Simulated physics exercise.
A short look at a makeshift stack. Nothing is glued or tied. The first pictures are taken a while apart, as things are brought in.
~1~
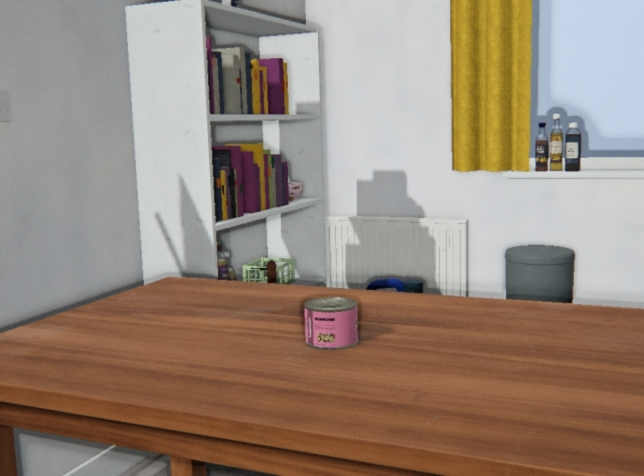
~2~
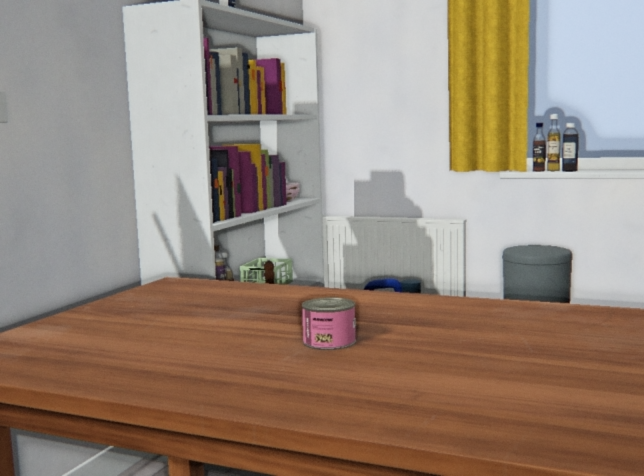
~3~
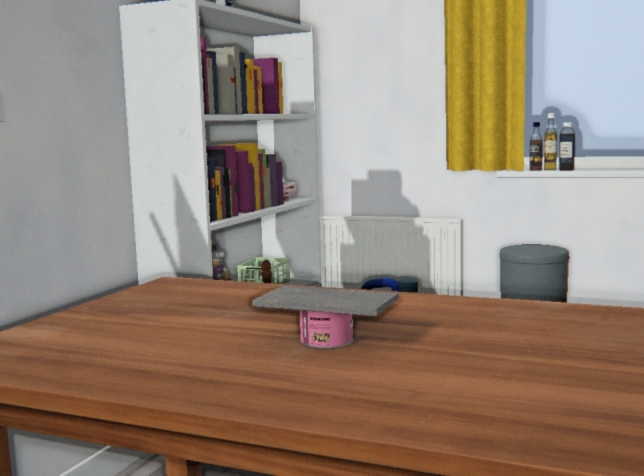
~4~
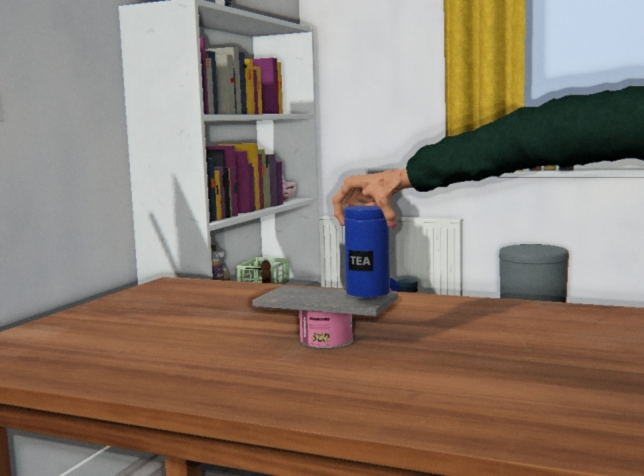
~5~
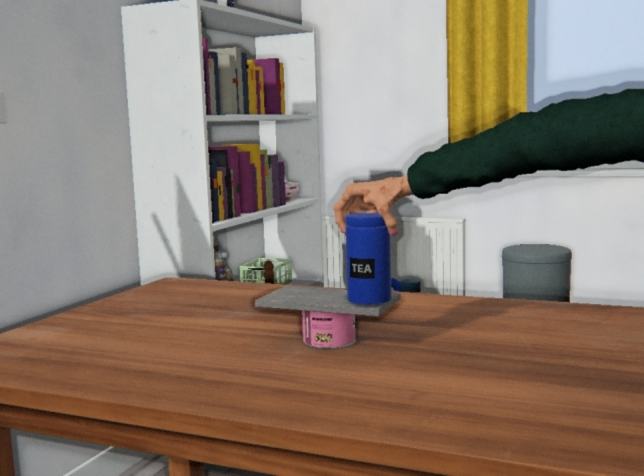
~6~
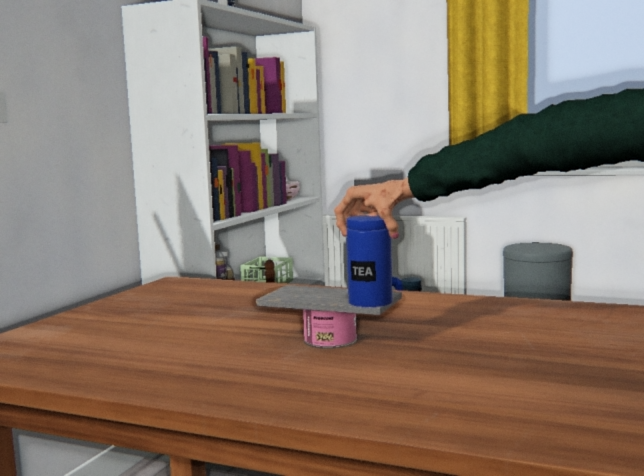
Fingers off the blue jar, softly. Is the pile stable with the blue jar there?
Outcome: The stack gives way.
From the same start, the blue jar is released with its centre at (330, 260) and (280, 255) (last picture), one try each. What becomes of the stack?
First try: It keeps its balance; second try: It loses its balance.
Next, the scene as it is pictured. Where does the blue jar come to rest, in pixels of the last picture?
Near (439, 348).
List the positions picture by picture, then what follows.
In the first picture, the last thing is not in view yet; pink tub (331, 323).
In the second picture, the last thing is not in view yet; pink tub (329, 323).
In the third picture, the last thing is not in view yet; pink tub (326, 322).
In the fourth picture, on its way; blue jar (367, 250); pink tub (326, 322).
In the fifth picture, on its way; blue jar (368, 257); pink tub (329, 322).
In the sixth picture, in place under the hand; blue jar (369, 261); pink tub (330, 321).
Then, 0.50 s on from there, blue jar now fallen; grey board turned 36° from how it was put.
Then, 0.60 s on from there, grey board turned 53° from how it was put.
Then, 0.70 s on from there, grey board turned 46° from how it was put.
Then, 1.30 s on from there, grey board turned 33° from how it was put.
In the end, fallen, blue jar; moved from the start, grey board; pink tub unmoved. At the end, from the last picture's camera, blue jar near (439, 348). The stack loses its balance.
